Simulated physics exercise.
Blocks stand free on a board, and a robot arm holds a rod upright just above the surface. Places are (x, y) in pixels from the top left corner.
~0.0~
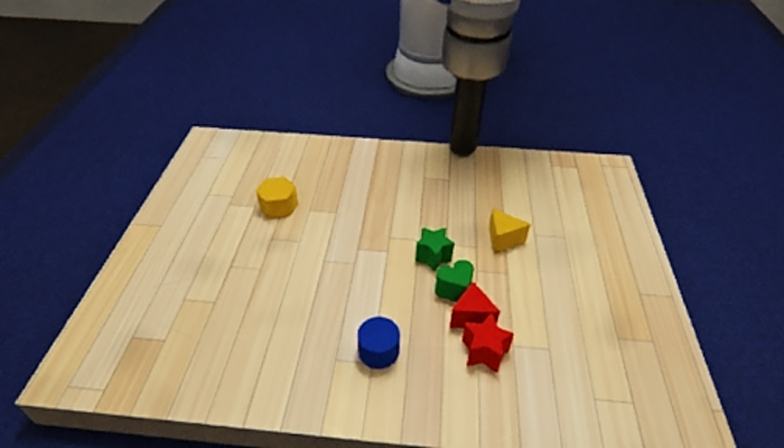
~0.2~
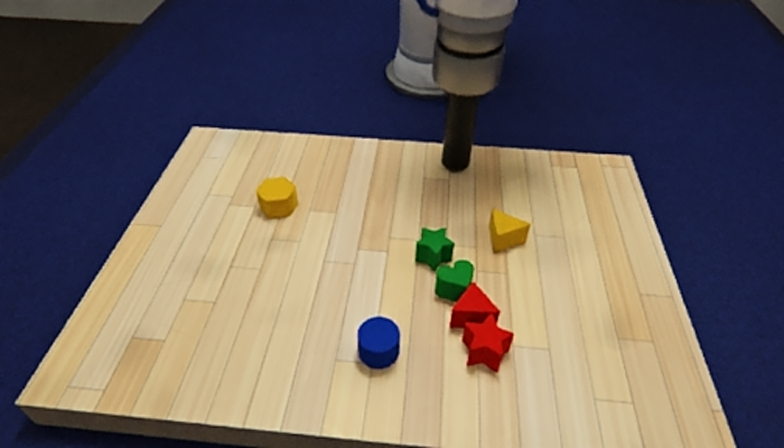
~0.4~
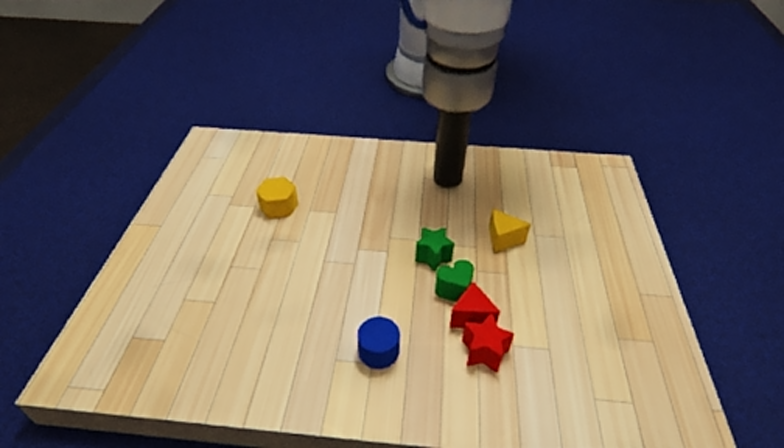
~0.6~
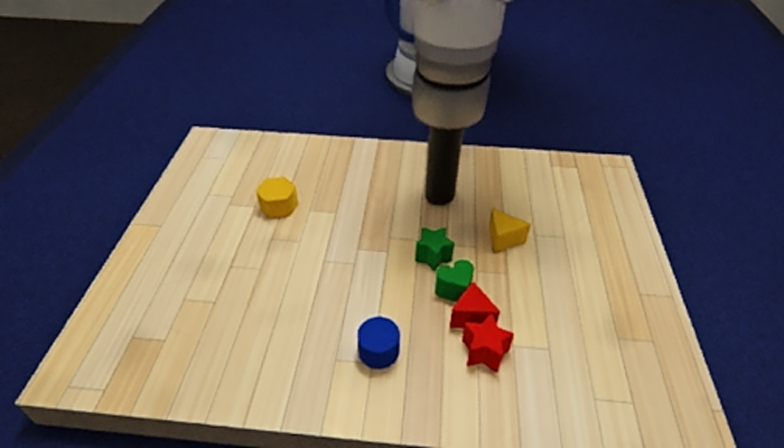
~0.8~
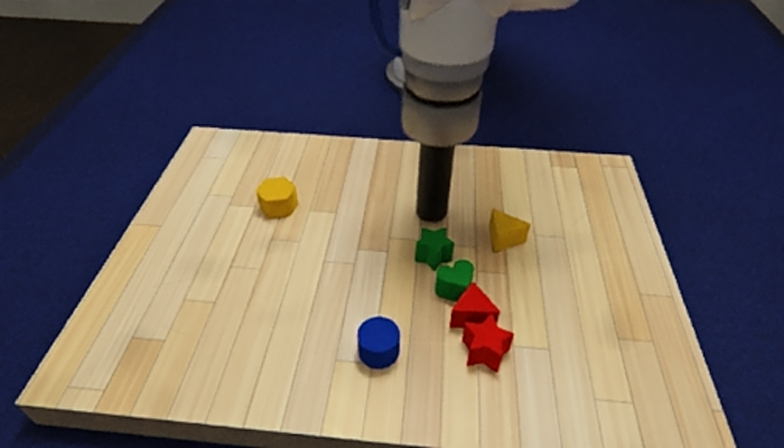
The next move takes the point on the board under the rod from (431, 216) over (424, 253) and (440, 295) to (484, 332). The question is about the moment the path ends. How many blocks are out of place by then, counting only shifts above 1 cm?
Three or more shift.
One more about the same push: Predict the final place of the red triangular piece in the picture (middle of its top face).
The answer is (558, 342).
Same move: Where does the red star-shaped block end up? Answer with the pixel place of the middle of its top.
Somewhere near (506, 380).
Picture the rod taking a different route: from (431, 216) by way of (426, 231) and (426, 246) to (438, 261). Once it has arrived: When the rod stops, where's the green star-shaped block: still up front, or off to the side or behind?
It keeps leading.
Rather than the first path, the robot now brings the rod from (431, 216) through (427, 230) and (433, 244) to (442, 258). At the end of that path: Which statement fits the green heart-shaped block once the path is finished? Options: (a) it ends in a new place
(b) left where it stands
Letter a.
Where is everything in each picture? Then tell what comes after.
Tip of the rod at (463, 147), middles of tops, green star-shaped block at (435, 239), green heart-shaped block at (457, 272), red triangular piece at (475, 301), red star-shaped block at (489, 334), in the first picture.
Rod at (456, 162), nothing pushed, in the second picture.
Rod at (448, 178), nothing pushed, in the third picture.
Rod at (440, 195), nothing pushed, in the fourth picture.
Rod at (432, 211), green star-shaped block at (435, 239), green heart-shaped block at (457, 272), red triangular piece at (475, 301), red star-shaped block at (489, 334), in the fifth picture.
The first path, step by step. One third of the way, rod at (424, 249); green star-shaped block at (435, 259), turned 15° anticlockwise; green heart-shaped block at (459, 277), turned 25° anticlockwise; red triangular piece at (480, 302).
Two thirds of the way, rod at (441, 290); green star-shaped block at (454, 304), turned 15° anticlockwise; green heart-shaped block at (494, 317), turned 75° anticlockwise; red triangular piece at (524, 328); red star-shaped block at (495, 354), turned 40° clockwise.
At the end, rod at (485, 328); green star-shaped block at (489, 346); green heart-shaped block at (527, 345), turned 110° anticlockwise; red triangular piece at (558, 342), turned 35° anticlockwise; red star-shaped block at (506, 380), turned 70° clockwise.
